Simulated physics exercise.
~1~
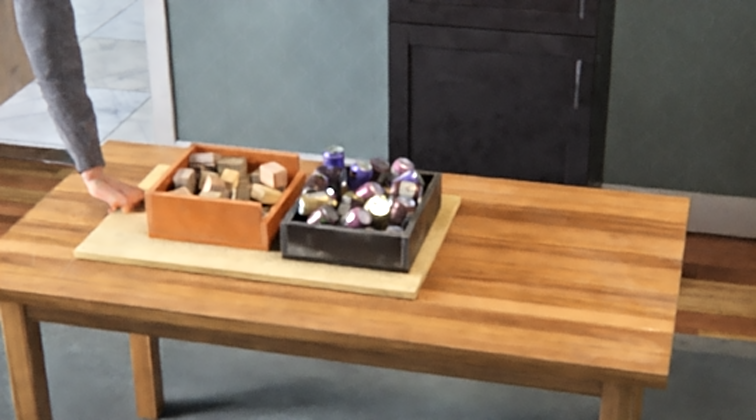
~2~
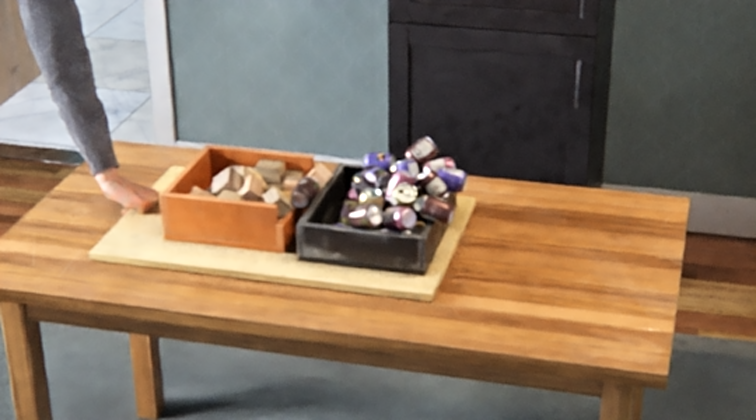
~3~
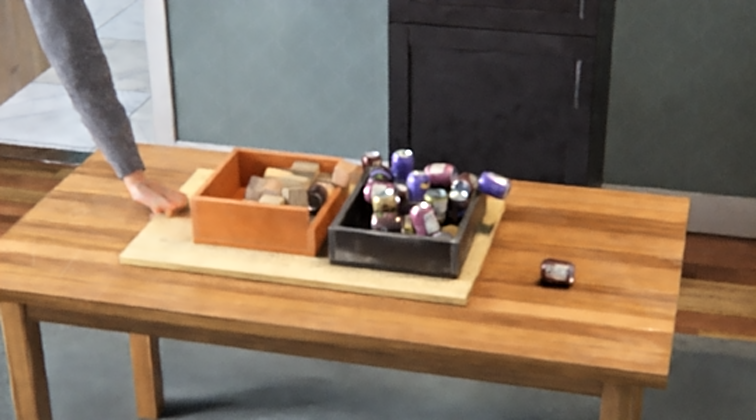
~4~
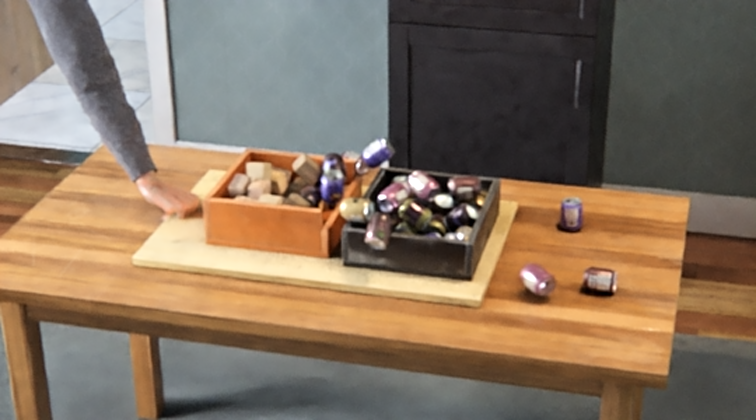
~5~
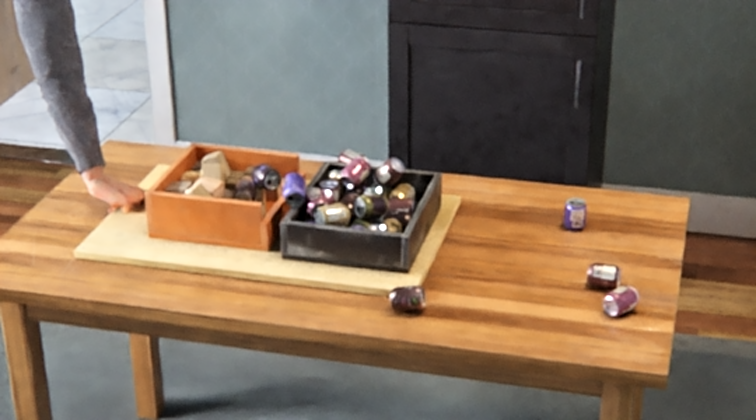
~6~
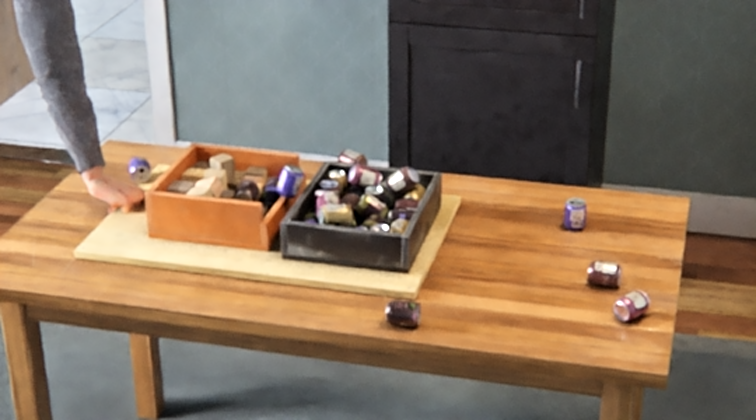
A hand slid a board holding an orange crate of wooden blocks and a black crate of mini cans right and back left, shaking several cans onto the table and some among the blocks, while both crates ended up still mostly full.
